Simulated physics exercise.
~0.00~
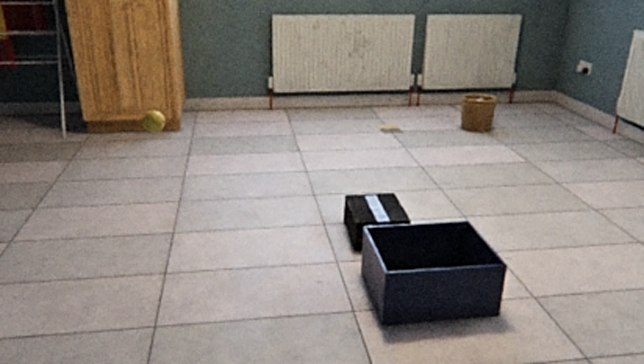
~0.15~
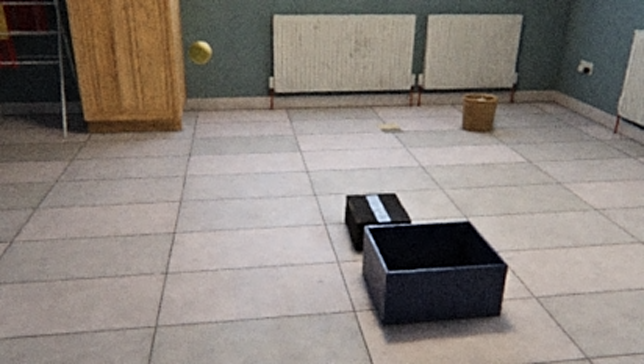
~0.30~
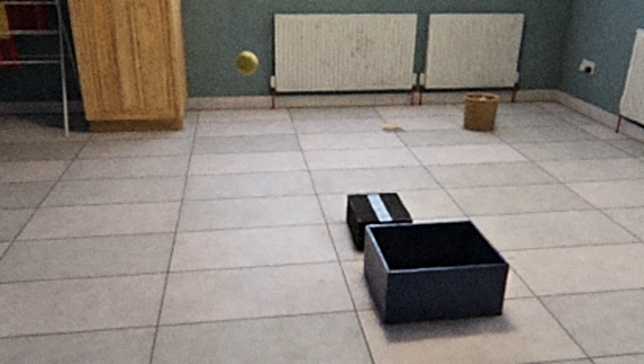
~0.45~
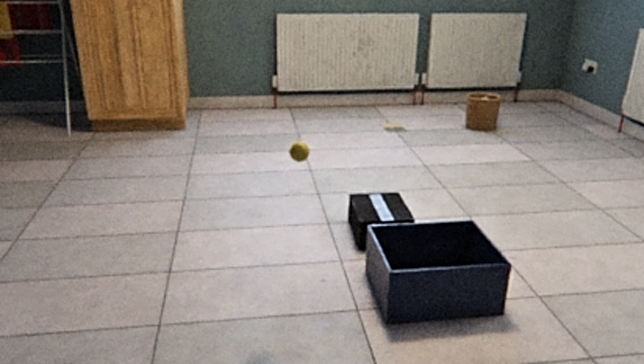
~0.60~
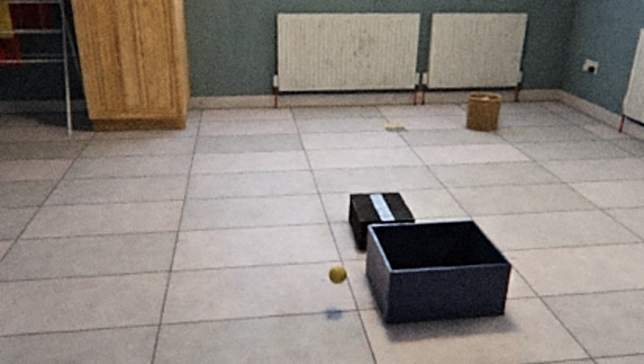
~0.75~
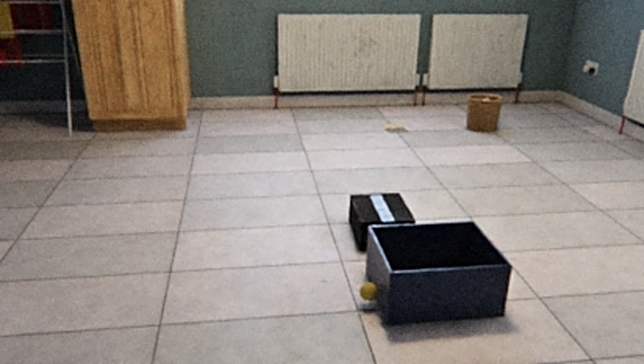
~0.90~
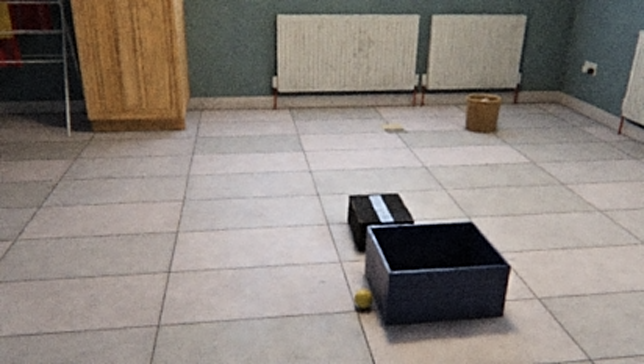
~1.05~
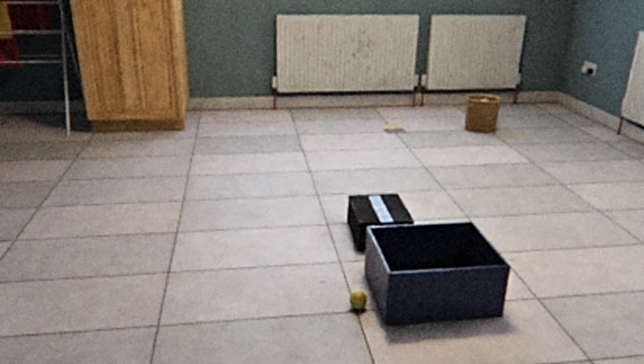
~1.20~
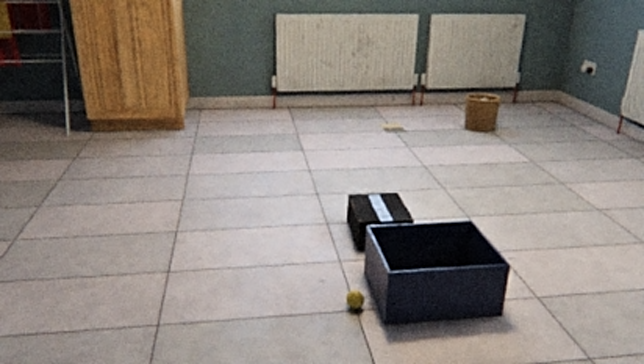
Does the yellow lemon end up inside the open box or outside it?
The lemon ends up outside, on the tiles just to the left of the open box.
